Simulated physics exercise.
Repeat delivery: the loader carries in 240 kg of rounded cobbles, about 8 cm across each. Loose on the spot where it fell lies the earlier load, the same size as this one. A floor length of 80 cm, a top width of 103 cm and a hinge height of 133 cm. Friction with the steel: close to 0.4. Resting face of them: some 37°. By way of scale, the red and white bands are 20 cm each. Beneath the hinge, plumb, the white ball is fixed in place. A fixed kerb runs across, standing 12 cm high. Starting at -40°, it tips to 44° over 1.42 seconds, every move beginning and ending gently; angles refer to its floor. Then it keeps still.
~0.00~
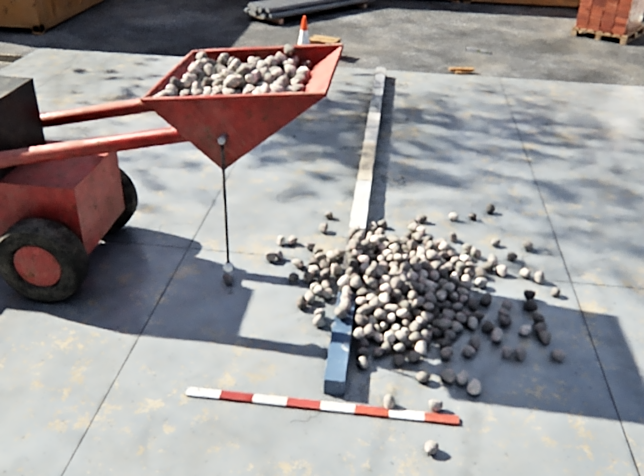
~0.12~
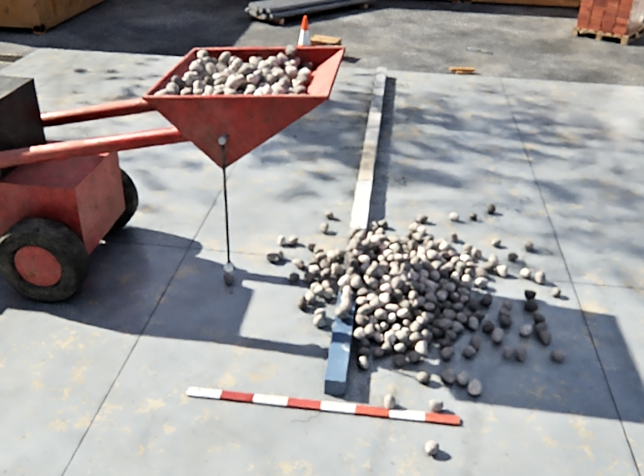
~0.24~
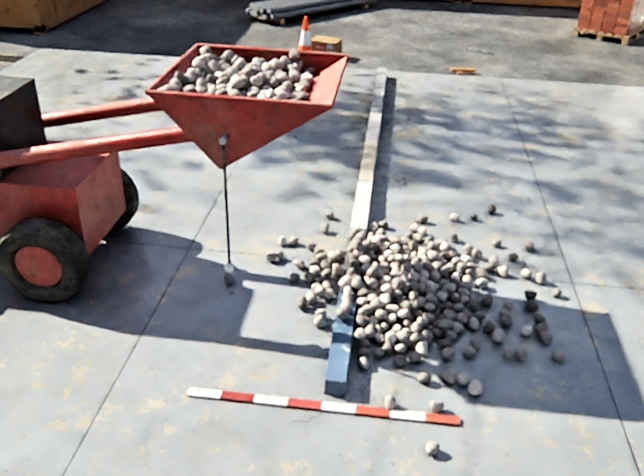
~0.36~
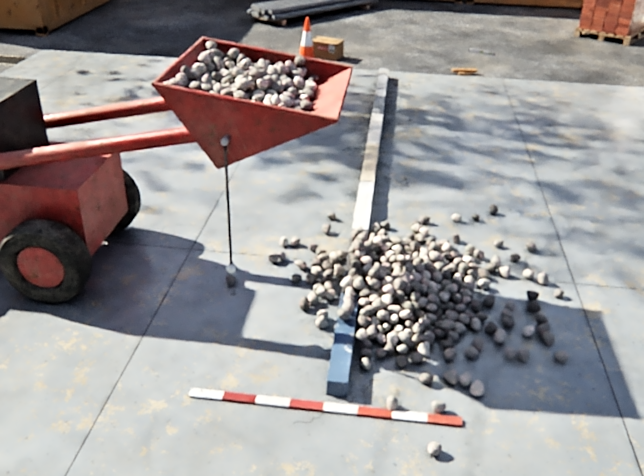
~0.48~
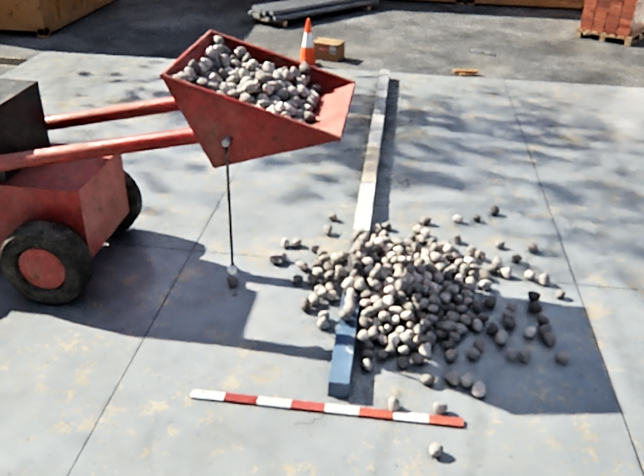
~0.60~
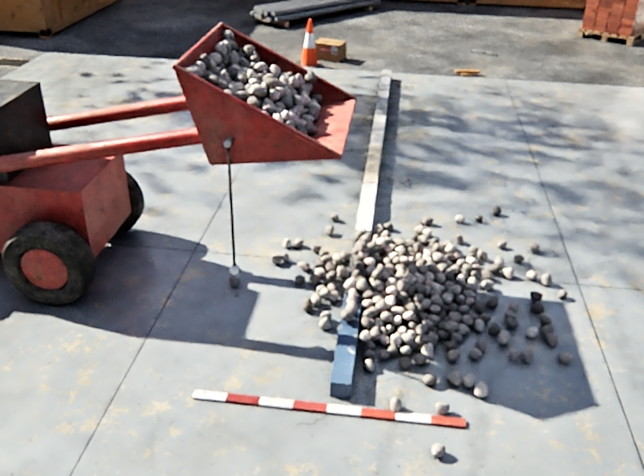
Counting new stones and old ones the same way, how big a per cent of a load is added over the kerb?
48 per cent, roughly.
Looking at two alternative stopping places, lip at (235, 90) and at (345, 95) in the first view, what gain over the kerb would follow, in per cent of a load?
First some 0, then 75 per cent.
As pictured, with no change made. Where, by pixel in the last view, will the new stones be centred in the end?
In the last view, somewhere near (355, 275).
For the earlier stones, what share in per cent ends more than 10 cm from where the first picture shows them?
Estimate: 15 %, roughly.
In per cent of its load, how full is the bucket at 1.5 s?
Some 30 %, roughly, is held.
After 1.1 s the floor is at 31°; in per cent of one load, 100 in the bucket, 14 on this side of the kerb, 86 over the kerb; the foremost stones are at (585, 308).
After 1.5 s the floor is at 44°; in per cent of one load, 31 in the bucket, 77 on this side of the kerb, 92 over the kerb; the foremost stones are at (585, 308).
After 1.9 s the floor is at 44°; in per cent of one load, 0 in the bucket, 76 on this side of the kerb, 124 over the kerb; the foremost stones are at (585, 308).
After 4.4 s the floor is at 44°; in per cent of one load, 0 in the bucket, 66 on this side of the kerb, 133 over the kerb; the foremost stones are at (585, 308). Net gain over the kerb, 48.
